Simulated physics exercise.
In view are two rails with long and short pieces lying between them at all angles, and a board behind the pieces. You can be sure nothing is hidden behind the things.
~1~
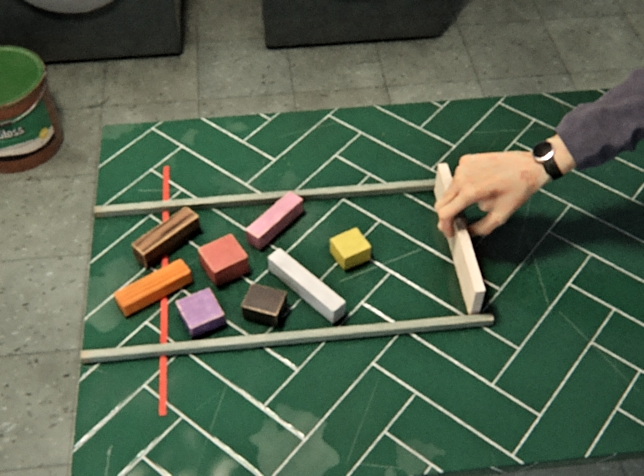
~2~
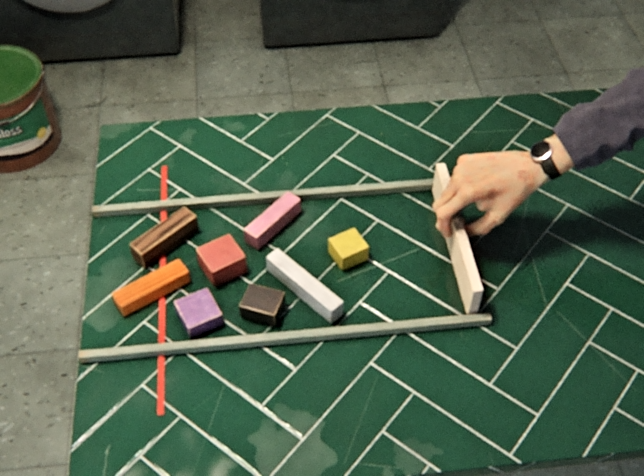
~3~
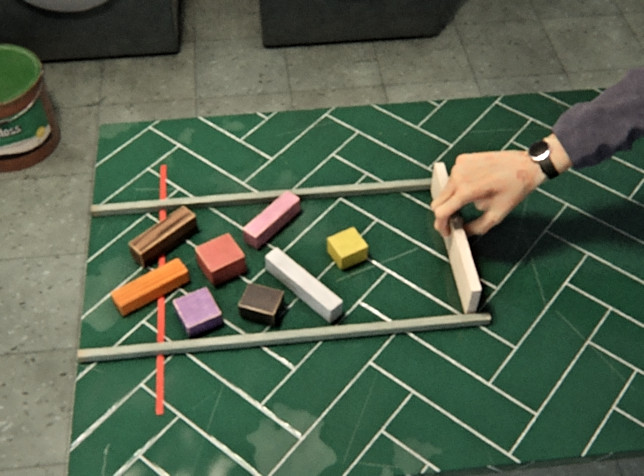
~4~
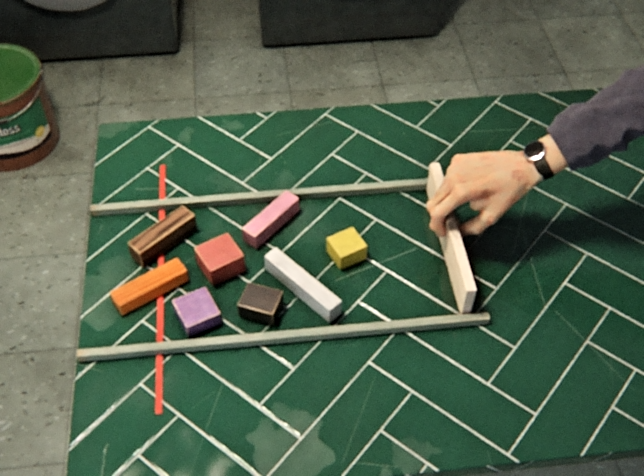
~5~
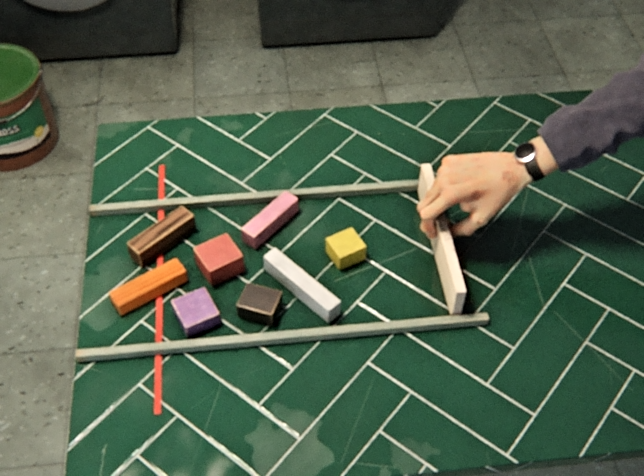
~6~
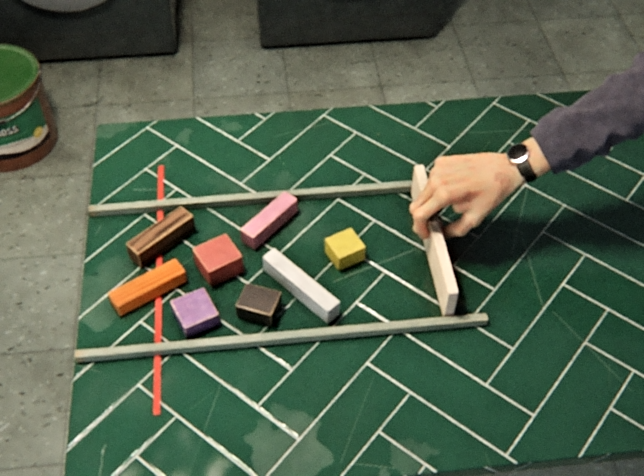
A hand in a dark sleeve and watch slides a pale board slightly left between two rails, behind scattered, motionless coloured pieces.
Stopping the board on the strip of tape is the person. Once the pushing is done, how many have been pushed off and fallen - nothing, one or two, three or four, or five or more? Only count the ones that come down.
In this one, one or two spill over.
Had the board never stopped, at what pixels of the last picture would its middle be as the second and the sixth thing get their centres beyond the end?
(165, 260) and (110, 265).
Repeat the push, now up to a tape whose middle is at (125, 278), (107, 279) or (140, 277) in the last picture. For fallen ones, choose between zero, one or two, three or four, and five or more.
So, tape by tape, it's three to four, then at least five, then 3 or 4.
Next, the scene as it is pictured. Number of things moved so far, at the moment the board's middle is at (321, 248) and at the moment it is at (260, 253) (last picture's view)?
Counts: 2, 7.
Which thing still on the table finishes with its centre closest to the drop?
Foremost: The red block.
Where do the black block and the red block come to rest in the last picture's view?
About (110, 330), and the other about (90, 285).
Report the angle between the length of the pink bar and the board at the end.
The angle comes out near 30 degrees.
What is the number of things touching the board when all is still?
In total, 3.
Soon after, none off yet; orange stick at rest near (148, 287); brown stick at rest near (161, 237); purple block at rest near (195, 313).
After that, none off yet; orange stick at rest near (146, 288); brown stick at rest near (161, 237); purple block moving near (187, 316).
And then, none off yet; orange stick displaced about its own width near (77, 306); brown stick displaced a little near (148, 232); purple block displaced well along near (113, 328).
In the end, the number that fall off is one or two; gone, purple block and orange stick.
